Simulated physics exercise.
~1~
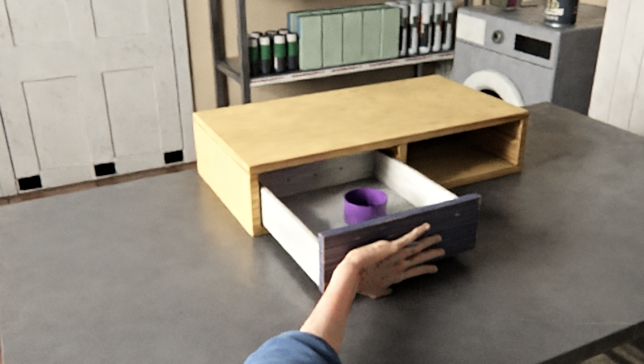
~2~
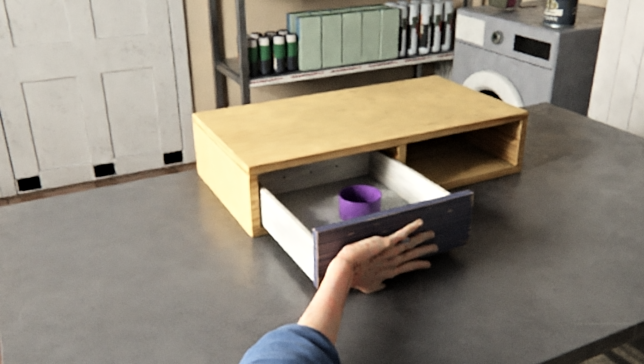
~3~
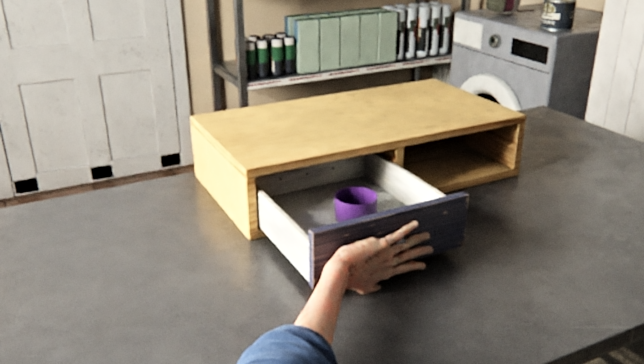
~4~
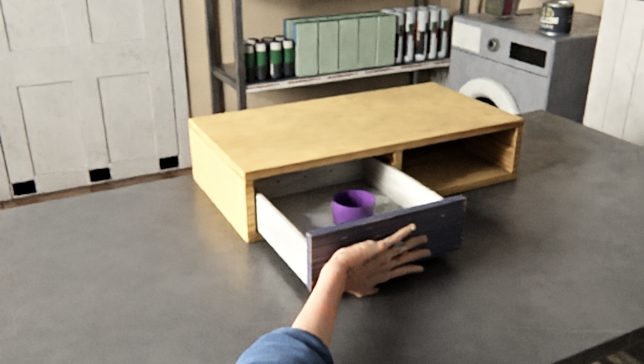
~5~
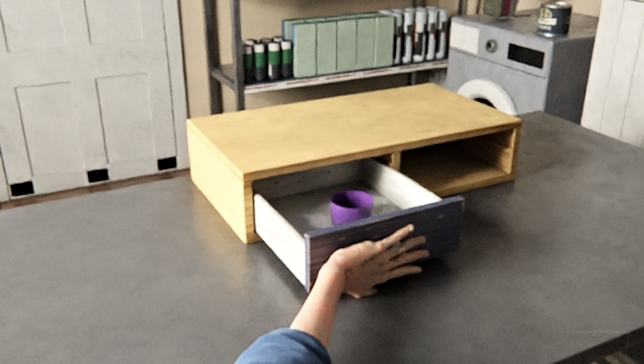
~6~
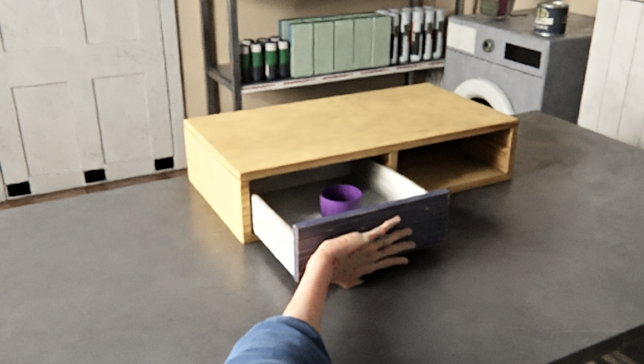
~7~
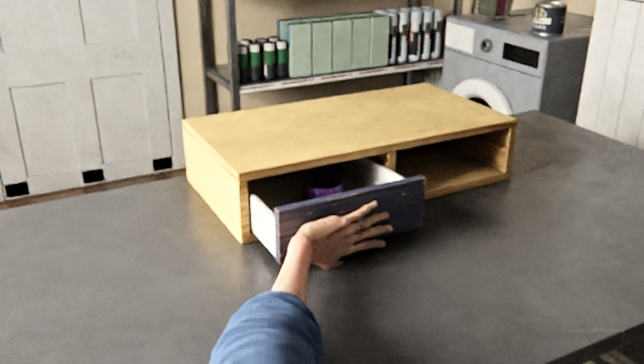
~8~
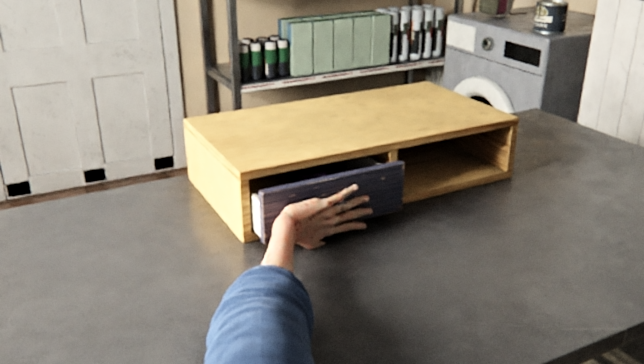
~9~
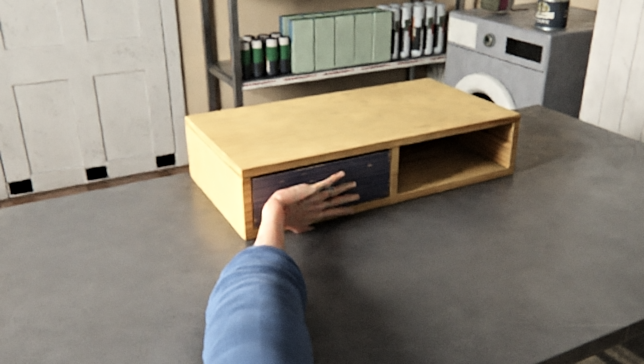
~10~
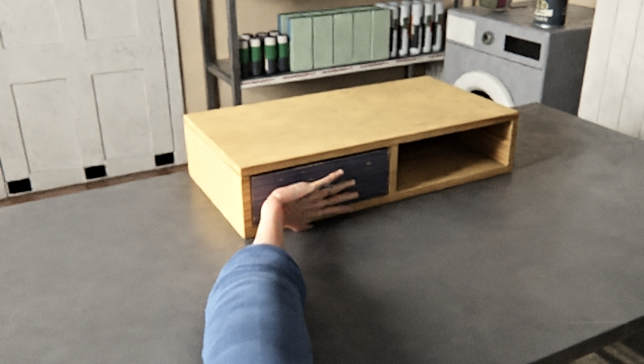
The clip shows a hand against the dark front of an open drawer in a yellow wooden chest, with a purple cup inside. The hand pushes the drawer inward, carrying the cup out of sight, until the drawer is fully closed with the hand still resting on it.
